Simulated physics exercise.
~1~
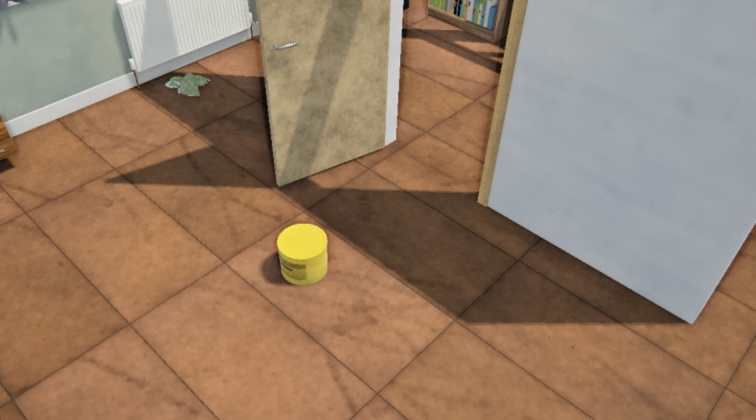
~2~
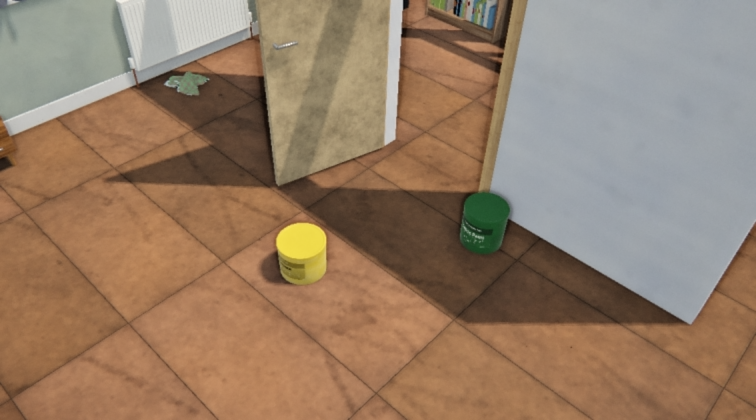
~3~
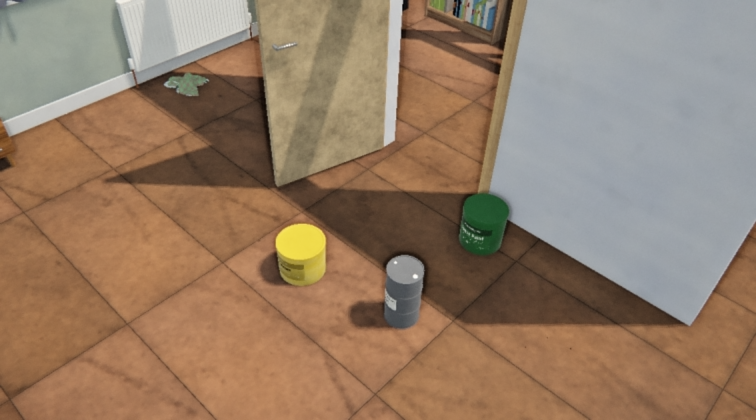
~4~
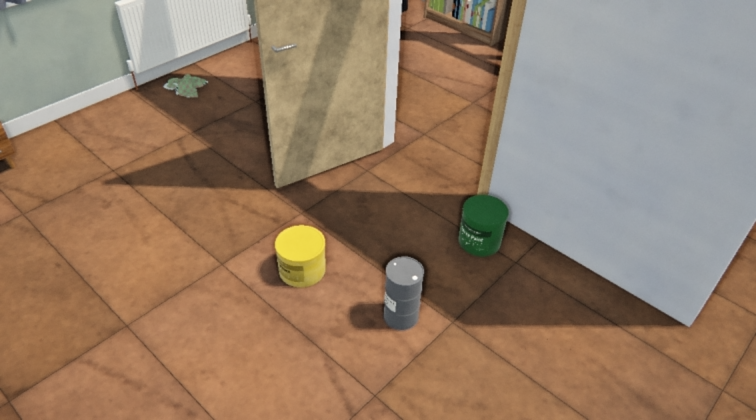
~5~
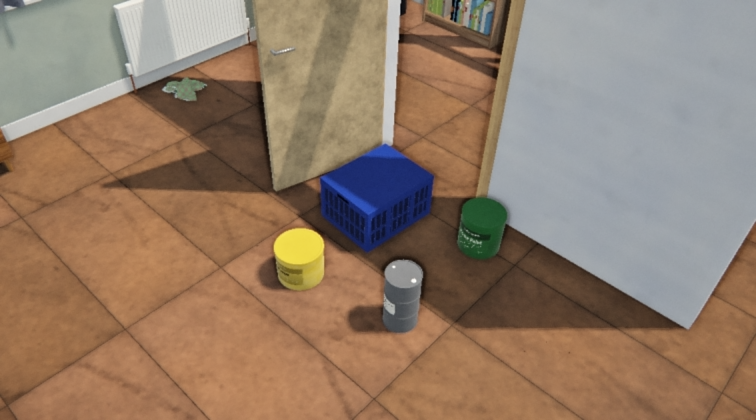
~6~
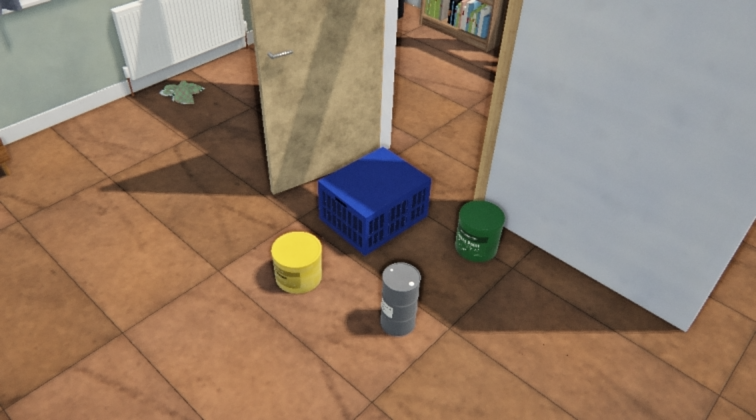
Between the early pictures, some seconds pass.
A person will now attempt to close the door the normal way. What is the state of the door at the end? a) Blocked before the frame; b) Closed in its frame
Answer: A.
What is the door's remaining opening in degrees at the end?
Angle: About 70°.
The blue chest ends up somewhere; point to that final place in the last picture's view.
Roughly (387, 202).
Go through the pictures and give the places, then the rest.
In the first frame, door wide open and still.
In the second frame, door wide open and still; green pail (484, 223).
In the third frame, door wide open and still; yellow pail (302, 255); green pail (483, 225).
In the fourth frame, door wide open and still; grey canister (403, 294); yellow pail (301, 257).
In the fifth frame, door wide open and still; green pail (481, 229); grey canister (402, 297).
In the sixth frame, door wide open and still; blue chest (374, 199); yellow pail (298, 263).
Then, 0.40 s later than the last frame, open by 97°.
Then, 0.70 s later than the last frame, open by 79°.
Then, 0.80 s later than the last frame, open by 75°; blue chest moved a little near (379, 200).
Then, 1.00 s later than the last frame, open by 70°; blue chest moved a little near (386, 201).
When it is over, open by 69°; all 4 as before. End places, in pixels of the last picture, blue chest near (387, 202).
